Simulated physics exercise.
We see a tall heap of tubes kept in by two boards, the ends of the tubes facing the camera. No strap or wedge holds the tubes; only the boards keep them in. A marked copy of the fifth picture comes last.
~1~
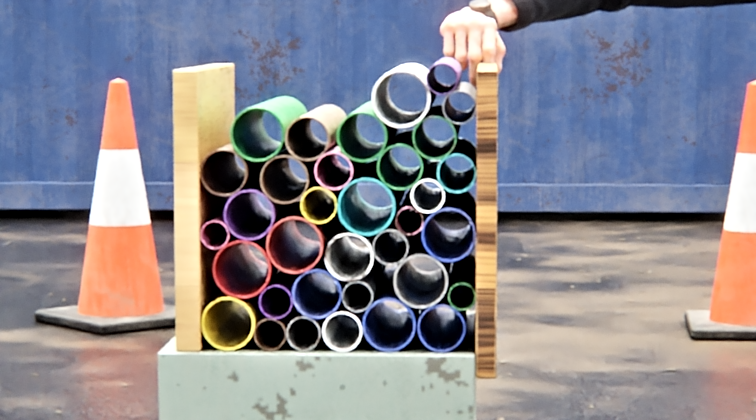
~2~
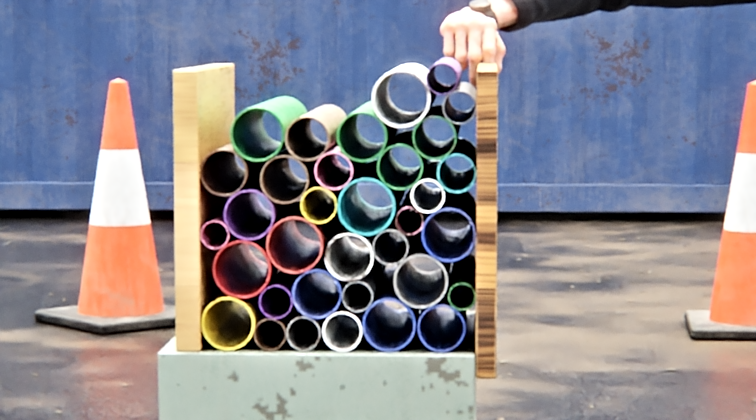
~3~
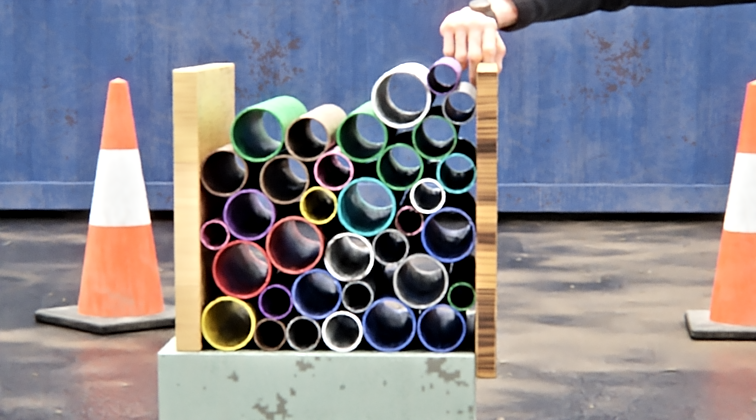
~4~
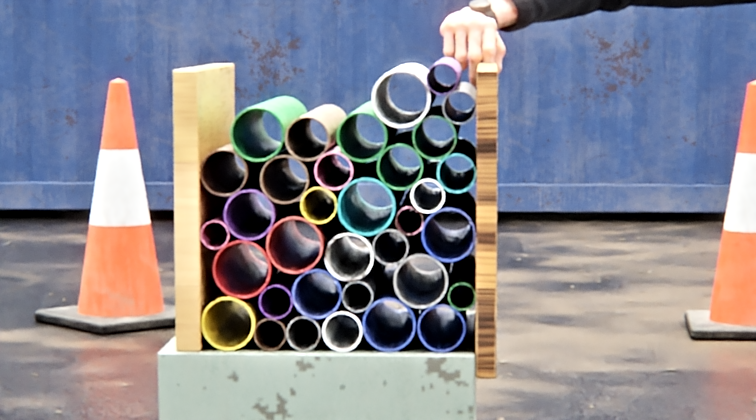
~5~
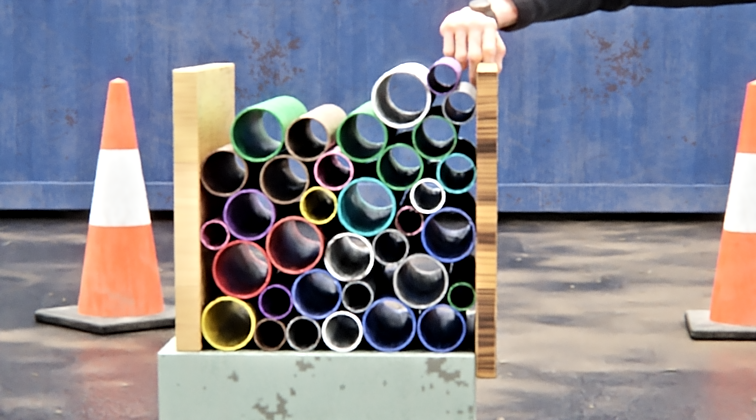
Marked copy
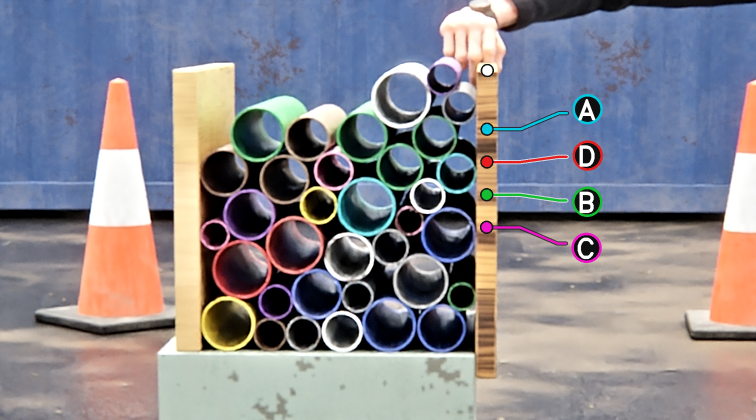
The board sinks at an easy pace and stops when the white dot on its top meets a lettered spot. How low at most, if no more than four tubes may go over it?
Mark B is as low as it can go.
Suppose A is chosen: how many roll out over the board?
With A, none.
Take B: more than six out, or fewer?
It loses fewer than six.
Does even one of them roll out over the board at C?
Yes.
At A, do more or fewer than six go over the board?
It loses fewer than six.
On the copy, A at (487, 130); B at (487, 195); C at (487, 227); D at (487, 162); the white dot at (488, 71).
On B. First, top of the board (476, 130).
Then, top of the board (476, 194).
Finally, top of the board (476, 194), two out over the board.
By contrast, A none out over the board; C five out over the board; D two out over the board.
